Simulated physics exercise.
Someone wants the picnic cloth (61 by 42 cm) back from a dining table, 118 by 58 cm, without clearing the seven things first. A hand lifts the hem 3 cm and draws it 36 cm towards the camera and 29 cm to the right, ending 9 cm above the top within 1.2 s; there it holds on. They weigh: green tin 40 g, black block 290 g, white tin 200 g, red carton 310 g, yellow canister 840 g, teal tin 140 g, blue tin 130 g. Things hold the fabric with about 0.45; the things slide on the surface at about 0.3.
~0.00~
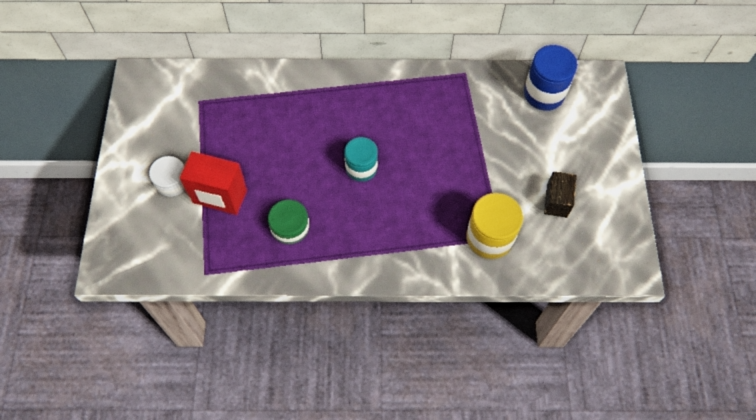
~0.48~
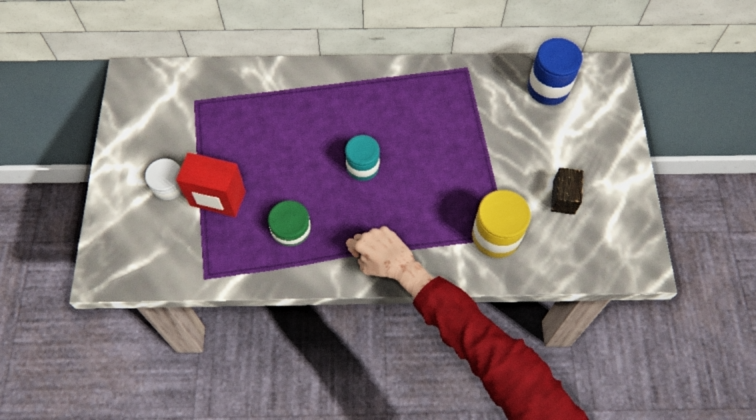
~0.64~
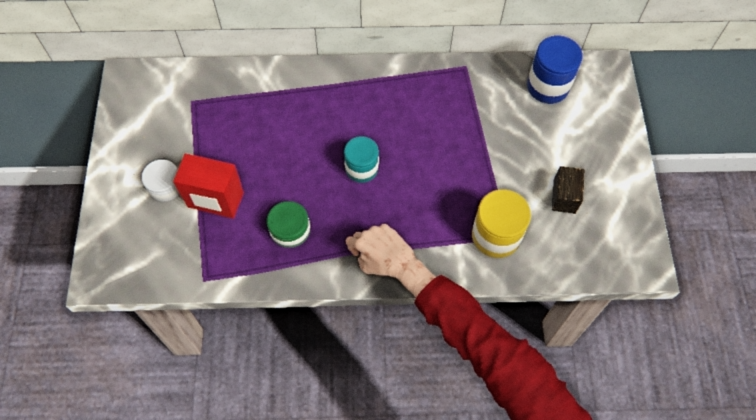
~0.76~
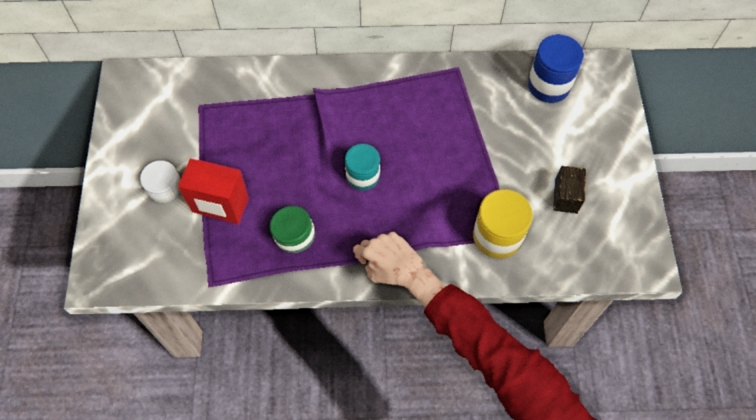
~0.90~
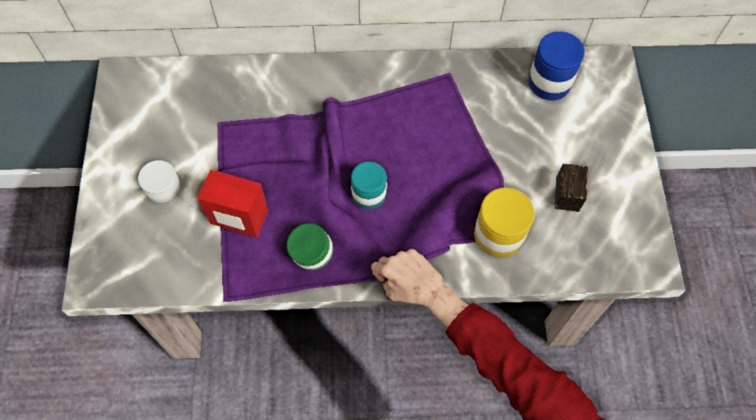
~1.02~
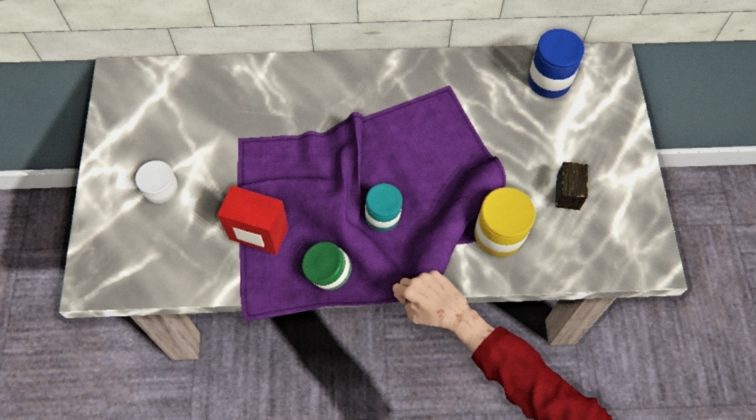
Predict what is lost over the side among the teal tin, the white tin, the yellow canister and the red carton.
Result: Teal tin falls off, white tin stays on, yellow canister keeps to the top, red carton goes over the edge.
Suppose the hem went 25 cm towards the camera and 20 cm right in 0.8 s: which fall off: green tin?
Then: Green tin falls off.
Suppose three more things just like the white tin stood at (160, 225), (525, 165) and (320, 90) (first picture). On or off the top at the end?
In turn: Stays on, remains, remains.
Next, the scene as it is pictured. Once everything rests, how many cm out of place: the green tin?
About: Green tin off the top.
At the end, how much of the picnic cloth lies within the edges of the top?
Some 0 per cent of it.
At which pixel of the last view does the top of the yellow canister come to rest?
At about (523, 238).
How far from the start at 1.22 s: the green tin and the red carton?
About: Green tin 25 cm, red carton 25 cm.
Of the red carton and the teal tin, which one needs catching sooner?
First goes the red one.
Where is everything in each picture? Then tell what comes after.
In the first picture, shows, teal tin (361, 151); white tin (167, 171); yellow canister (498, 215); red carton (209, 170); picnic cloth corners (205, 275) (199, 101) (466, 73).
In the second picture, shows, picnic cloth corners (204, 280) (194, 101); grip (358, 256).
In the third picture, shows, picnic cloth corners (203, 282) (191, 101); grip (358, 254).
In the fourth picture, shows, green tin (291, 224); red carton (209, 178); teal tin (362, 158); picnic cloth corners (209, 287) (199, 105); grip (366, 262).
In the fifth picture, shows, green tin (309, 242); red carton (229, 191); teal tin (369, 177); picnic cloth corners (223, 302) (218, 123); grip (383, 279).
In the sixth picture, shows, teal tin (384, 199); white tin (154, 176); yellow canister (509, 211); red carton (250, 208); picnic cloth corners (245, 321) (238, 139) (450, 86); grip (405, 301).
By 1.2 s, 80 % of the picnic cloth is still over the top; red carton 24 cm off its start, teal tin 23 cm off its start, yellow canister 2 cm off its start.
By 1.4 s, 60 % of the picnic cloth is still over the top; red carton 37 cm off its start, teal tin 34 cm off its start, yellow canister 3 cm off its start.
By 1.6 s, 30 % of the picnic cloth is still over the top; red carton over the edge, teal tin 42 cm off its start at (466, 337), yellow canister 6 cm off its start at (522, 237).
By 1.8 s, 0 % of the picnic cloth is still over the top; red carton over the edge, teal tin over the edge, yellow canister 6 cm off its start.
By 3.4 s, 0 % of the picnic cloth is still over the top; red carton over the edge, teal tin over the edge, yellow canister 6 cm off its start at (523, 238), white tin 0 cm off its start at (154, 177).
